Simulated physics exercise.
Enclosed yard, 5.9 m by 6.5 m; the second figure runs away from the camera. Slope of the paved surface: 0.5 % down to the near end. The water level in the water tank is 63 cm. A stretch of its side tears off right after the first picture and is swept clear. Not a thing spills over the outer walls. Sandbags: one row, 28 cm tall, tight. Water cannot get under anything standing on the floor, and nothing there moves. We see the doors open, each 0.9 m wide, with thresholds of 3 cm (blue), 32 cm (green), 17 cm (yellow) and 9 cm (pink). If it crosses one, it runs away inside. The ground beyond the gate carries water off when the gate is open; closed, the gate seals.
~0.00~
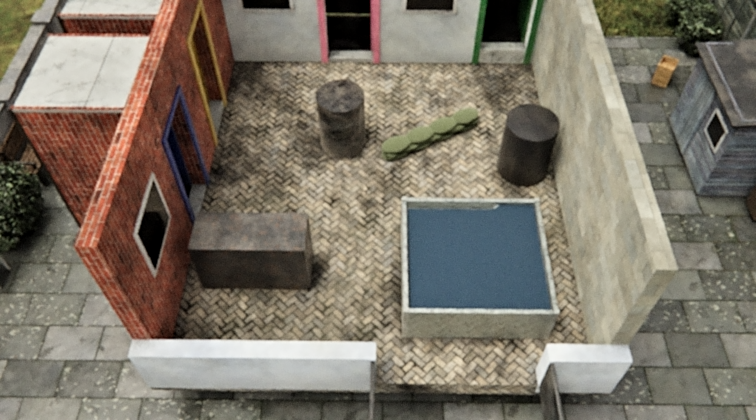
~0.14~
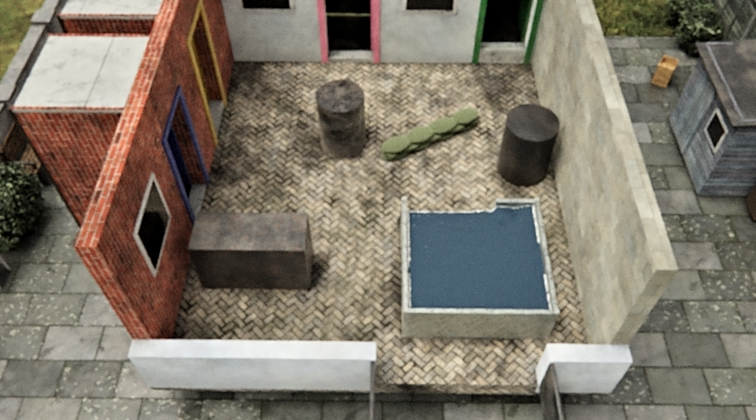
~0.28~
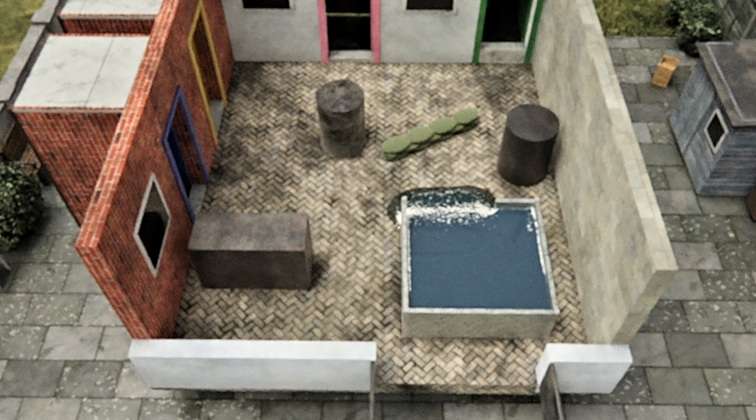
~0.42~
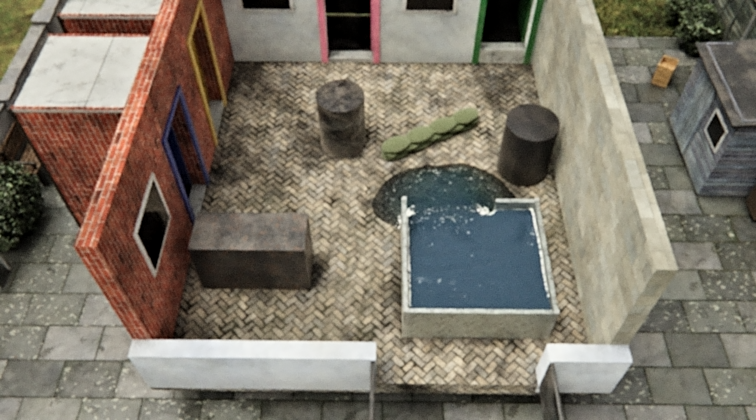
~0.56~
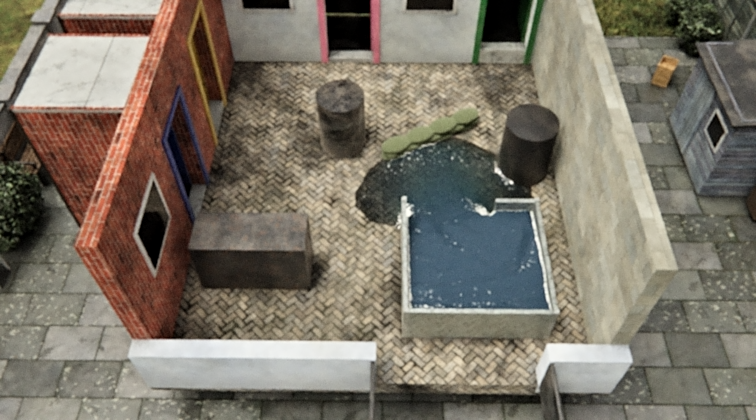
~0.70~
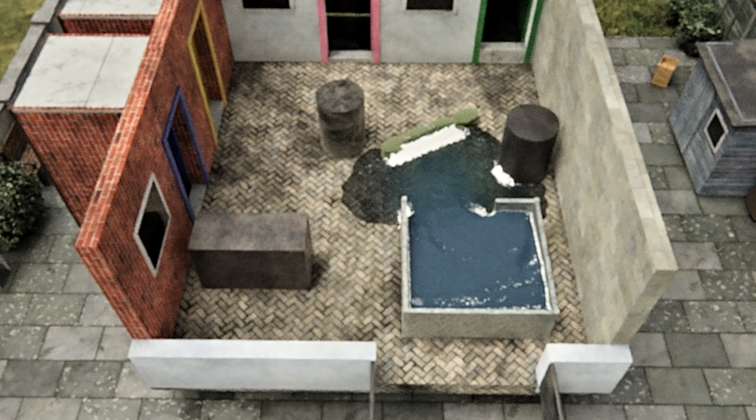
Water burst through the far side of a square tank in a walled yard and spread across the brick paving in a dark pool, reaching the low green hedge and the dark barrel on the right.
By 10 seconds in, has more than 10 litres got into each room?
The blue door overtops the limit; the green door remains shy of the limit; the yellow door remains shy of the limit; the pink door remains shy of the limit.
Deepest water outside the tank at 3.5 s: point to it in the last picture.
Near (518, 68).
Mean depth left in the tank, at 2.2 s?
It averages close to 29 cm.
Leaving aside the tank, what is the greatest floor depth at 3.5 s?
Depth max: Approx. 28 cm.
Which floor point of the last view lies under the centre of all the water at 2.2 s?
Around (453, 210).
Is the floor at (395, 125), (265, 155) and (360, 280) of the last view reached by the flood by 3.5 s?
In that order: Flooded, under water, not reached.
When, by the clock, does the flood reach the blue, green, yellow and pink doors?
The front reaches blue at 2.6 s, green at 1.6 s, yellow at 2.4 s, pink at 2.8 s.
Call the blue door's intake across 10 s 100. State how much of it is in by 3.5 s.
Share: ~ 15 %.
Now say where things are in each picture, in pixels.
The water tank at (475, 255) is whole and still, 63 cm deep, in the first frame.
Water pours out on the water tank's far side and has run 0.7 m, to a hidden place; typically 8 cm deep outside, 63 cm at the water tank's back, in the second frame.
The front is at (483, 193), 1.0 m from the gap on the water tank's far side; 1.1 m2 of floor is under water; 63 cm left at the back of the water tank, in the third frame.
The front is at (466, 168), 1.4 m from the gap on the water tank's far side; 2.2 m2 of floor is under water; 63 cm left at the back of the water tank, in the fourth frame.
The front is at (460, 143), 1.9 m from the gap on the water tank's far side; 3.6 m2 of floor is under water; 57 cm left at the back of the water tank, in the fifth frame.
The front is at (476, 131), 2.3 m from the gap on the water tank's far side; 4.3 m2 of floor is under water; 53 cm left at the back of the water tank, in the sixth frame.
After 1.4 s water covers 25 % of the floor and is deepest (40 cm) near (420, 155); blue door not reached, green door not reached, yellow door not reached, pink door not reached.
After 2.2 s water covers 40 % of the floor and is deepest (34 cm) near (527, 68); blue door not reached, green door 19 cm at the sill, 0 L in, yellow door not reached, pink door not reached.
After 3.5 s water covers 55 % of the floor and is deepest (28 cm) near (518, 68); blue door 10 cm at the sill, 24 L in, green door 25 cm at the sill, 0 L in, yellow door 8 cm at the sill, 0 L in, pink door 5 cm at the sill, 0 L in.
After 6.0 s water covers 80 % of the floor and is deepest (18 cm) near (223, 117); blue door 9 cm at the sill, 80 L in, green door 12 cm at the sill, 0 L in, yellow door 16 cm at the sill, 0 L in, pink door 3 cm at the sill, 0 L in.
After 10.0 s water covers 95 % of the floor and is deepest (11 cm) near (198, 227); blue door 9 cm at the sill, 163 L in, green door 6 cm at the sill, 0 L in, yellow door 7 cm at the sill, 0 L in, pink door 5 cm at the sill, 0 L in.
